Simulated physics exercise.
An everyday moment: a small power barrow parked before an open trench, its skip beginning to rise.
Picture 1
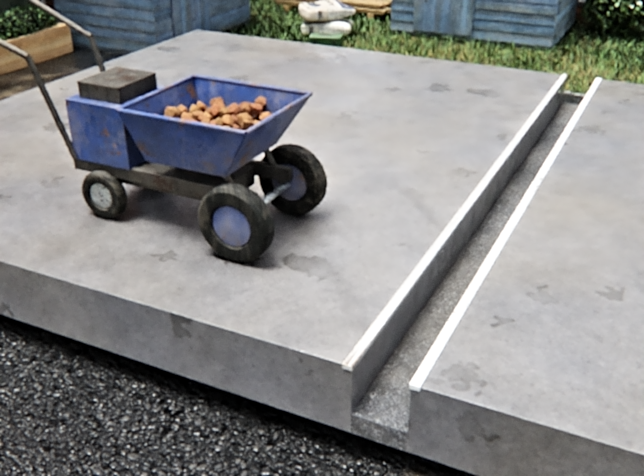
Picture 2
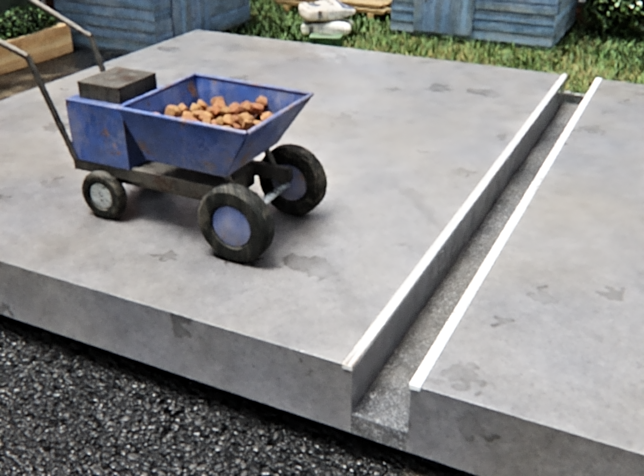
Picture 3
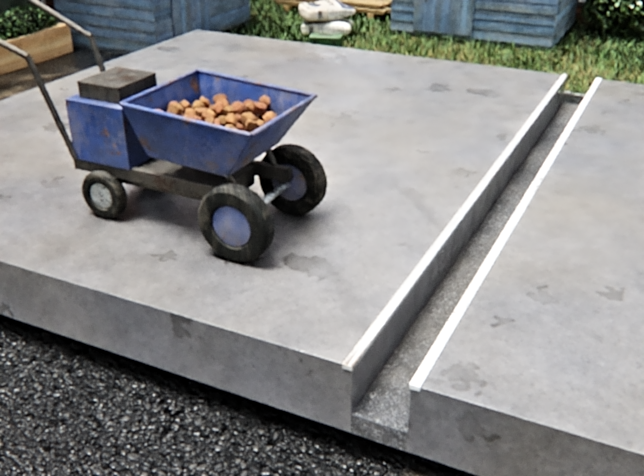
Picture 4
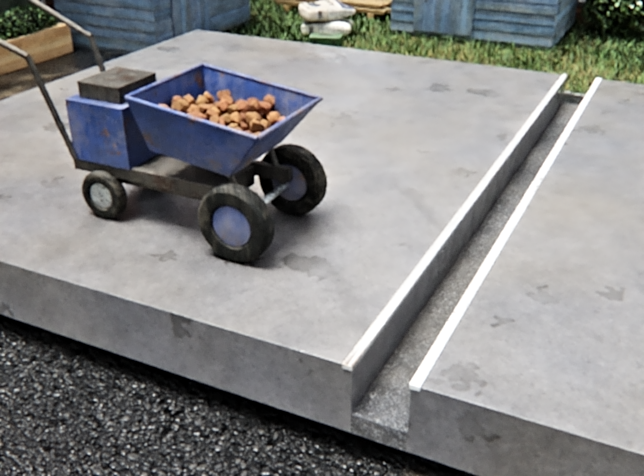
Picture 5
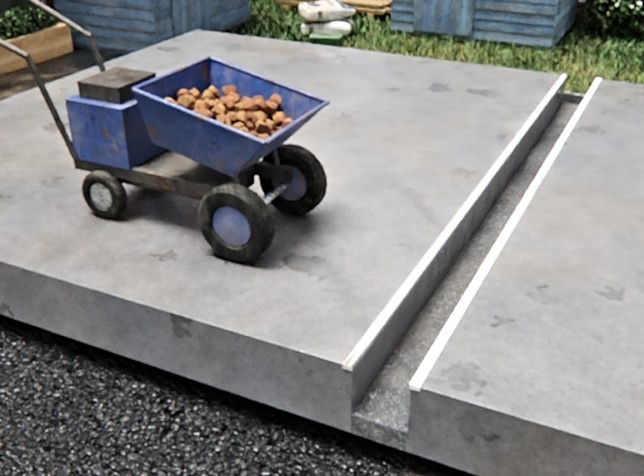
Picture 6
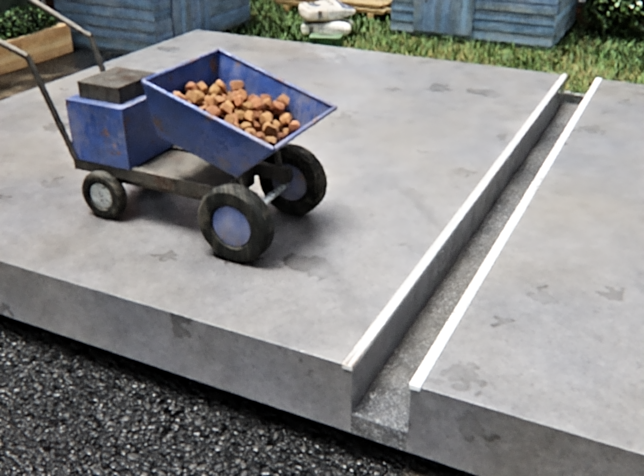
The video shows a small blue power barrow loaded with brown clods standing still on a concrete slab, left of a narrow open trench, as its skip gradually tilts forward to the right, its back end rising.
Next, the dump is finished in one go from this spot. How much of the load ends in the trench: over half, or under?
In the trench: Less than half.
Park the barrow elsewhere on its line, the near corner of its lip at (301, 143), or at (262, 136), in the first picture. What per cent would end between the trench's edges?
First some 100, then 60 per cent.
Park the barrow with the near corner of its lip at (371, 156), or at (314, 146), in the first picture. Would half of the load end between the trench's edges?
In turn: Not half; over half.
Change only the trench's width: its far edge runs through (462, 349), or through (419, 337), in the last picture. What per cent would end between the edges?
First some 40, then 30 per cent.
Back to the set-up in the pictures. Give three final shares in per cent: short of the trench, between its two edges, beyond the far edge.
About: Short 65, between 35, beyond 0 per cent.
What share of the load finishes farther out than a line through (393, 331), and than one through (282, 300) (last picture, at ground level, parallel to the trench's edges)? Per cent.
In turn 30 and 100 in a hundred.
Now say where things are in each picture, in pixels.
Lip of the skip at (246, 133), level; top of the load at (208, 119), clay clods; first edge of the trench at (377, 326); far edge at (440, 343), the trench under half as wide as the skip, and about as deep as wide, in the first picture.
Lip of the skip at (247, 134), level; top of the load at (208, 118), in the second picture.
Lip of the skip at (251, 136), tipped barely; top of the load at (211, 116), in the third picture.
Lip of the skip at (257, 139), tipped a little; top of the load at (205, 108), in the fourth picture.
Lip of the skip at (265, 143), tipped a little; top of the load at (200, 107), in the fifth picture.
Lip of the skip at (274, 149), tipped clearly; top of the load at (208, 102); first edge of the trench at (377, 326); far edge at (440, 343), in the sixth picture.
Soon after the last picture, skip tipped steeply; all in the skip.
A little later, skip tipped steeply; most in the skip; a small part short of the trench; a small part falling.
Later still, skip tipped right over; about a quarter in the skip; about two thirds short of the trench; about a quarter in or heaped over the trench; a stray few falling.
By the end, skip tipped right over; about two thirds short of the trench; about a third in or heaped over the trench; none beyond it.
